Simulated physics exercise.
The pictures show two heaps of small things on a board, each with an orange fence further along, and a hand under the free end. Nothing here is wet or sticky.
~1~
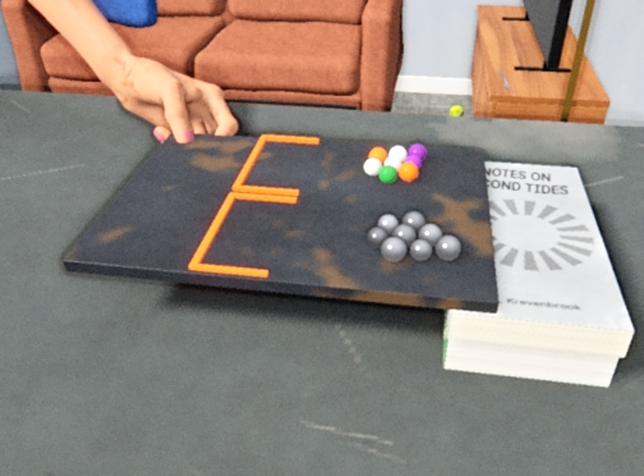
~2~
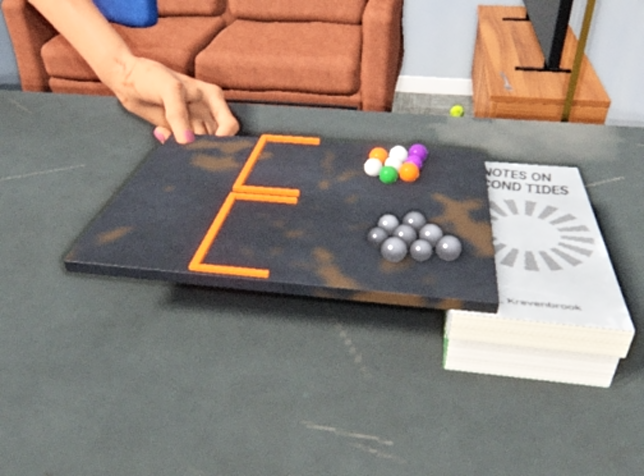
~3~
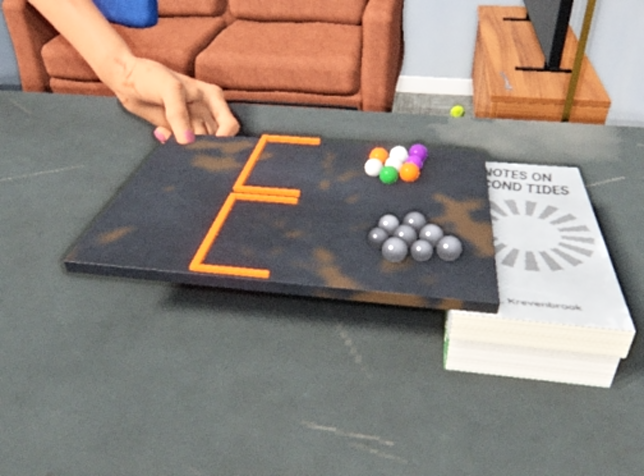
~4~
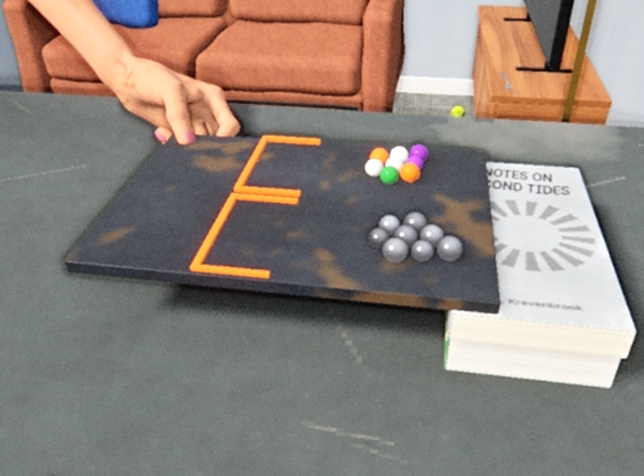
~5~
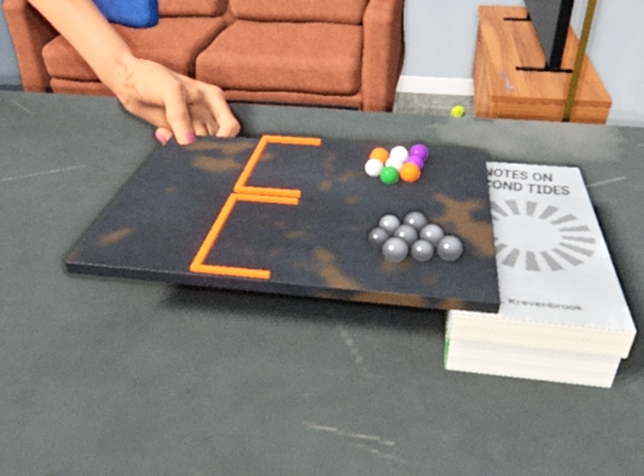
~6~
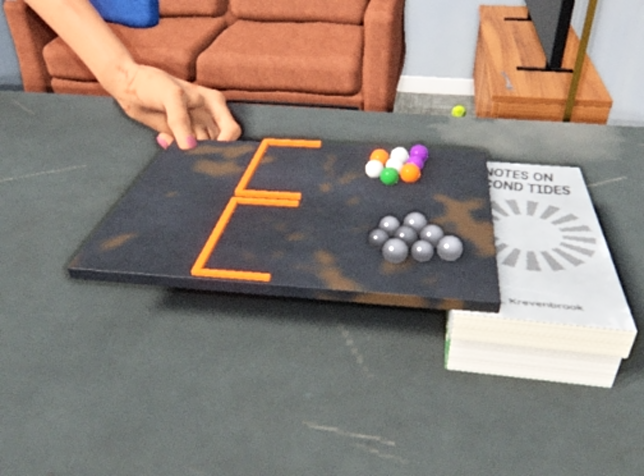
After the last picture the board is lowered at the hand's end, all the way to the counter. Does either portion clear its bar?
Here the front portion passes the strip, and the back portion passes the strip.
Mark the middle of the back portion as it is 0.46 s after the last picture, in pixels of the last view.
Close to (355, 178).
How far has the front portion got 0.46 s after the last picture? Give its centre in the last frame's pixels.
Around (359, 249).
Then, 0.20 s on from there, board sloping at 6°; front portion where it was; back portion where it was.
Then, 0.46 s on from there, board sloping at 12°; front portion on its way down; back portion on its way down.
Then, 0.73 s on from there, board resting at 12°; front portion near a quarter past its bar; back portion near a third past its bar.
In the end, board resting at 12°; front portion the whole lot past its bar; back portion the bulk past its bar.
